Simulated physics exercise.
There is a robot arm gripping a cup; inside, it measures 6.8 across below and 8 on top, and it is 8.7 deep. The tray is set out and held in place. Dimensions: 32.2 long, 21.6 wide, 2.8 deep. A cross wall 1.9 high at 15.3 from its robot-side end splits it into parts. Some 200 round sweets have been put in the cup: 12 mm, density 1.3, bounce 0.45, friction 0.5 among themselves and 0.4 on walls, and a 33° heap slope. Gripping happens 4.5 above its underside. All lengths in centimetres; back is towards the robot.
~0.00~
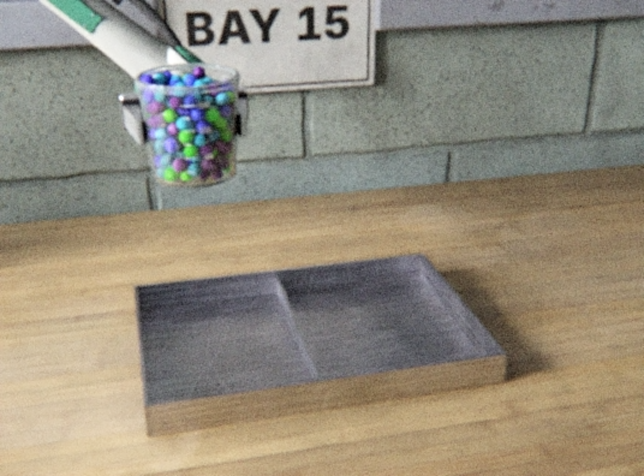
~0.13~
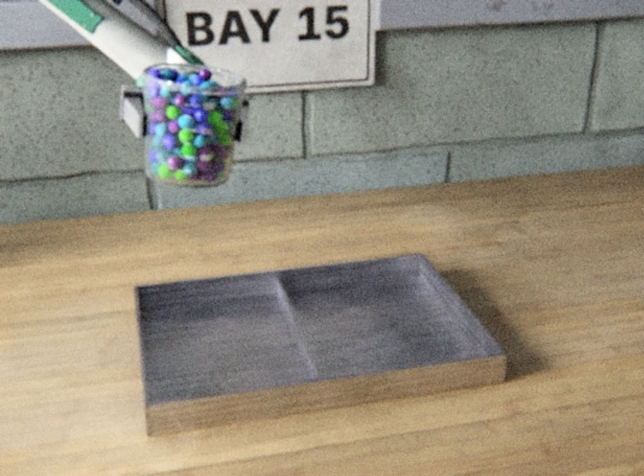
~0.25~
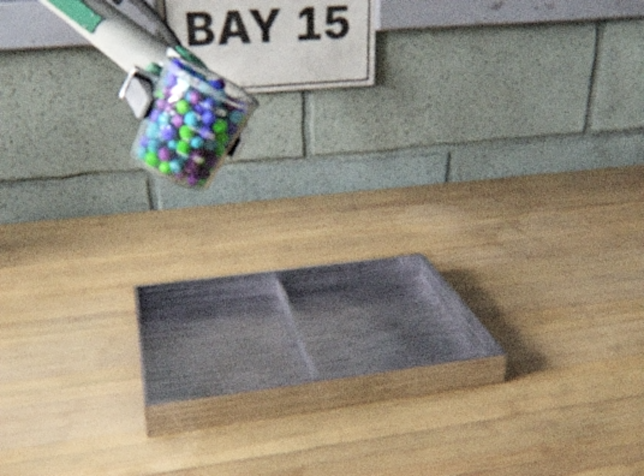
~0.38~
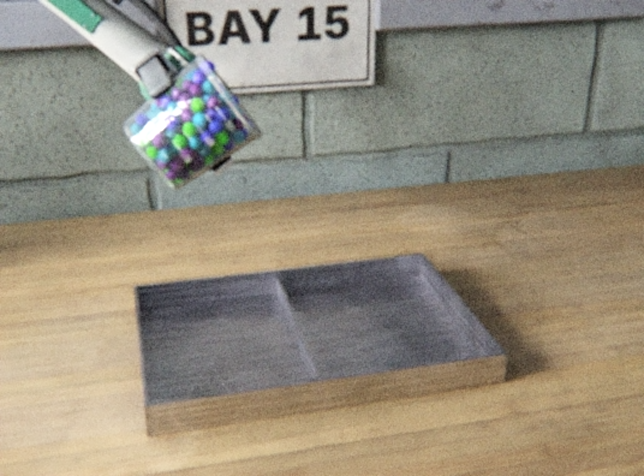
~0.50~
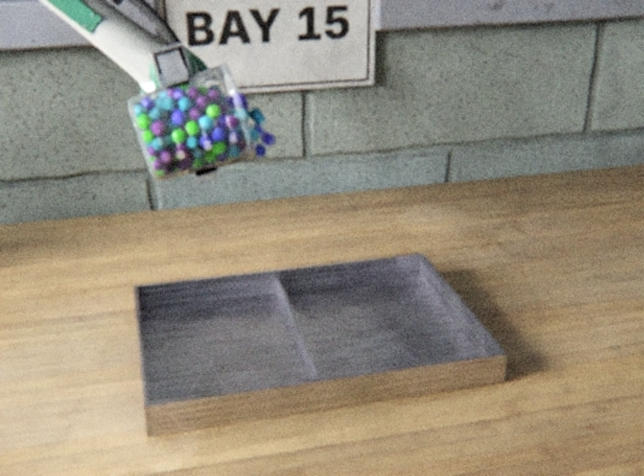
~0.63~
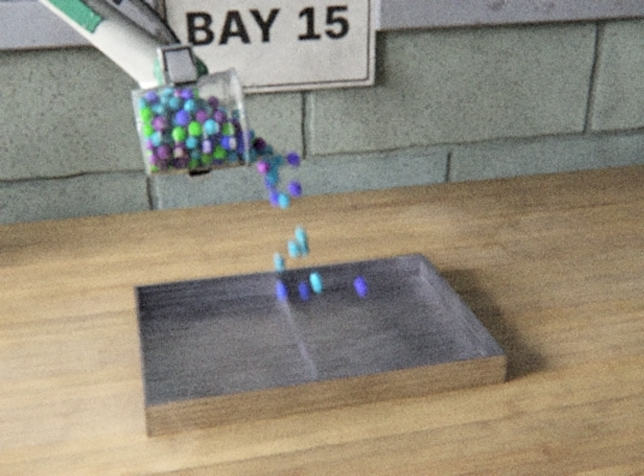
A robot arm held a clear cup of colourful little balls above a divided tray and tilted it steadily over to the right, until some balls tumbled out of its mouth and dropped into the tray.
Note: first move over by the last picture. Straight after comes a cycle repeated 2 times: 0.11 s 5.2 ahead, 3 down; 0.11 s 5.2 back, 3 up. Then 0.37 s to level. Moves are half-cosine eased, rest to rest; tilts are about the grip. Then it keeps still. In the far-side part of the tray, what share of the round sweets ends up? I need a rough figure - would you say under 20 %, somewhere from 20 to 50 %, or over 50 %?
I would say over 50 %.
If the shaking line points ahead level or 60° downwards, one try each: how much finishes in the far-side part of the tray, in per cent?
It comes to around 75 per cent on the first try and around 45 per cent on the second.
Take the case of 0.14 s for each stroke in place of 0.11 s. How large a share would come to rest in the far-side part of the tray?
Then roughly 60 percent.
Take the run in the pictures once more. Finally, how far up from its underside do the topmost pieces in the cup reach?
About 4.0 cm.
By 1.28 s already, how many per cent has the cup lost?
I'd put it at some 80 percent.
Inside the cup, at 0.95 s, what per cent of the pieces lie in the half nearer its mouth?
About 40 percent.
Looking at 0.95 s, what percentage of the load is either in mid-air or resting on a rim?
Some 22 per cent.
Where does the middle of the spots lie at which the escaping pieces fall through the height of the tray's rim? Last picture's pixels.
Close to pixel (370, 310).
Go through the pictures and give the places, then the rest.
The first frame shows the cup middle at (192, 127), level; upper third of the load around (187, 96), from x 150 to 230, top at y 75; 198 in the cup.
The second frame shows the cup middle at (191, 127), tilted 8° forward; upper third of the load around (187, 95), from x 155 to 230, top at y 75.
The third frame shows the cup middle at (191, 127), tilted 29° forward; upper third of the load around (191, 97), from x 145 to 240, top at y 65.
The fourth frame shows the cup middle at (190, 127), tilted 56° forward; upper third of the load around (200, 100), from x 140 to 245, top at y 70.
The fifth frame shows the cup middle at (190, 126), tilted 77° forward; upper third of the load around (195, 106), from x 140 to 270, top at y 90.
The sixth frame shows the cup middle at (190, 126), tilted 85° forward; upper third of the load around (183, 113), from x 145 to 360, top at y 95; 181 in the cup, 3 in the far-side part, 1 in the robot-side part, 13 in flight or on a rim.
After 0.95 s, tilted 85° forward, highest piece 22 above the table; 78 in the cup, 67 in the far-side part, 8 in the robot-side part, 2 on the table or floor, 43 in flight or on a rim.
After 1.28 s, tilted 34° forward, highest piece 26 above the table; 133 in the far-side part, 36 in the cup, 18 in the robot-side part, 8 on the table or floor, 3 in flight or on a rim.
After 1.64 s, level, highest piece 23 above the table; 136 in the far-side part, 36 in the cup, 18 in the robot-side part, 8 on the table or floor.
After 2.69 s, level, highest piece 23 above the table; 136 in the far-side part, 36 in the cup, 18 in the robot-side part, 8 on the table or floor.
In the end, 136 in the far-side part, 36 in the cup, 18 in the robot-side part, 8 on the table or floor. That is 69 % in the far-side part of the tray.
